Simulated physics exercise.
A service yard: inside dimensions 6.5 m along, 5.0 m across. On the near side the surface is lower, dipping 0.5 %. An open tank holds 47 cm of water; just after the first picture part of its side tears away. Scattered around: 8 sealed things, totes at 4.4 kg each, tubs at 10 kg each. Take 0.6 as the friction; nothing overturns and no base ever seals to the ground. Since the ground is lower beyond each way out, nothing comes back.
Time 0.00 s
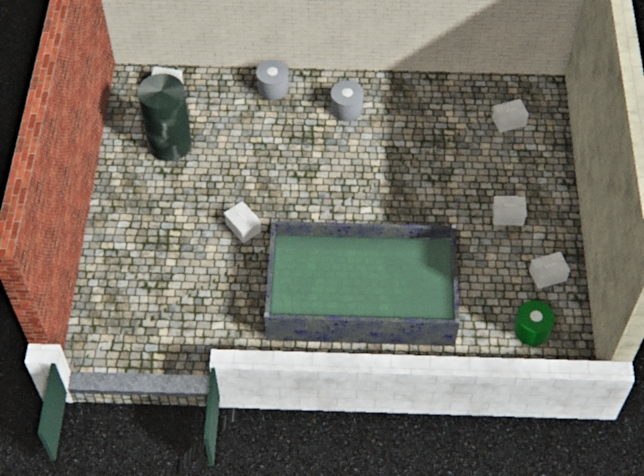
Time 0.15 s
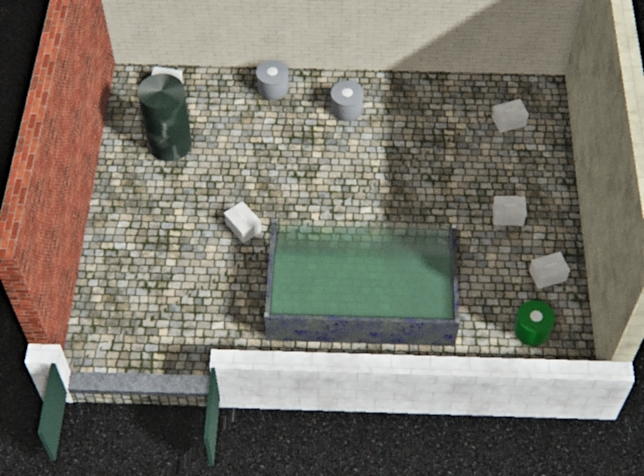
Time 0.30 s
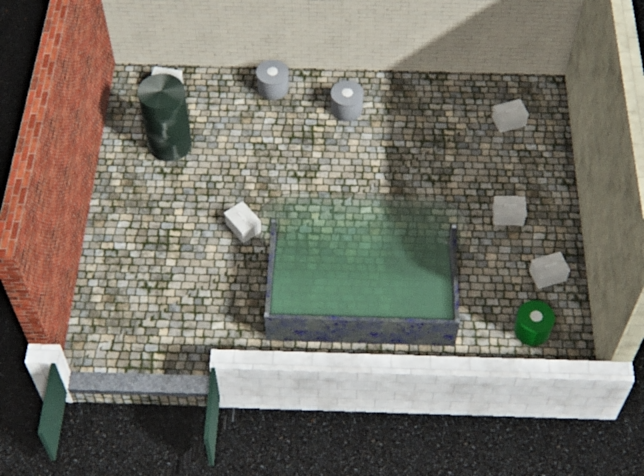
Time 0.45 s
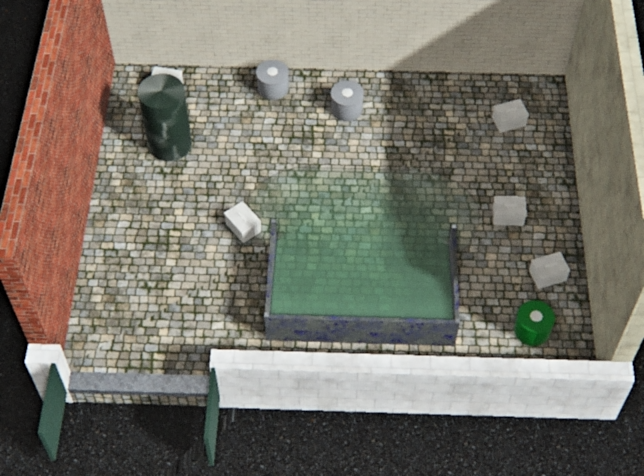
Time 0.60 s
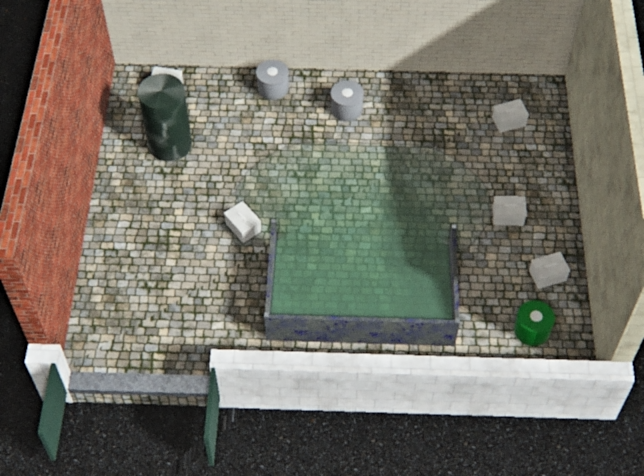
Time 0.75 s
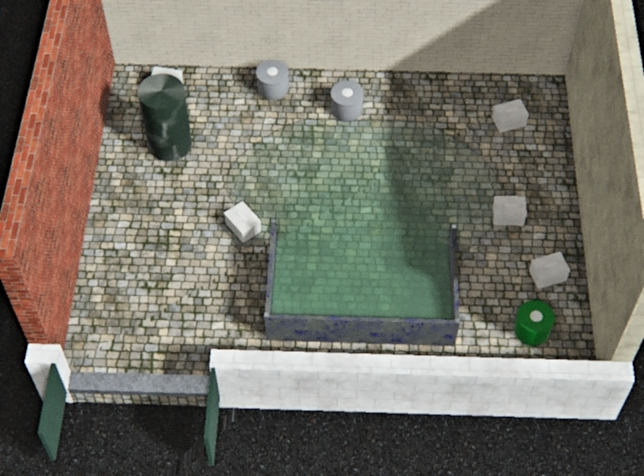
A walled paved yard holds an open tank as green water spreads from its far side.
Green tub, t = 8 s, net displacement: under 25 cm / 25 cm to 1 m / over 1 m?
25 cm to 1 m.
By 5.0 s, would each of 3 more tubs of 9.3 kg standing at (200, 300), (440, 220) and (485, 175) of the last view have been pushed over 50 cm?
Respectively: Smaller, greater, greater.
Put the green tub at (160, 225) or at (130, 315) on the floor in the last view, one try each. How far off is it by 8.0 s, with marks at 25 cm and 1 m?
One try each gives this: It remains roughly in place, then it remains roughly in place.
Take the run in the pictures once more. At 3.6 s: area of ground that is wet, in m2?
About 20 m2.
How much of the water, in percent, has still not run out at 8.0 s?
About 96 in a hundred parts of the water.
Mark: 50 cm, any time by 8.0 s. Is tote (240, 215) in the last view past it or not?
Lab note: Result within threshold.
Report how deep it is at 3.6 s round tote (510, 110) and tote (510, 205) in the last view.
Close to 17 and 1 centimetres.
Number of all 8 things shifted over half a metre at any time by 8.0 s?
Answer: 7.
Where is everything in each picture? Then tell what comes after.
The first frame shows the green tub at (536, 316), on the bottom; water covers 2.9 m2; 0 of 8 have shifted.
The second frame shows the green tub at (536, 316) rests on the ground; 3.8 m2 under water; 0 of 8 have shifted.
The third frame shows the green tub at (536, 316) rests on the ground; water covers 5.0 m2; 0 of 8 have shifted.
The fourth frame shows the green tub at (536, 316) rests on the ground; 6.4 m2 under water; 0 of 8 have shifted.
The fifth frame shows the green tub at (536, 316) rests on the ground; 7.8 m2 under water; 0 of 8 have shifted.
The sixth frame shows the green tub at (536, 316) rests on the ground; 9.3 m2 under water; 0 of 8 have shifted.
After 1.6 s the green tub is near (536, 316), 0.0 m from its start, aground; 0 of 8 are out; 1 afloat.
After 3.6 s the green tub is near (536, 316), 0.0 m from its start, aground; 0 of 8 are out; 4 afloat.
After 5.6 s the green tub is near (535, 324), 0.1 m from its start, aground; 0 of 8 are out; 2 afloat.
After 8.0 s the green tub is near (479, 333), 0.7 m from its start, afloat; 0 of 8 are out; 4 afloat.
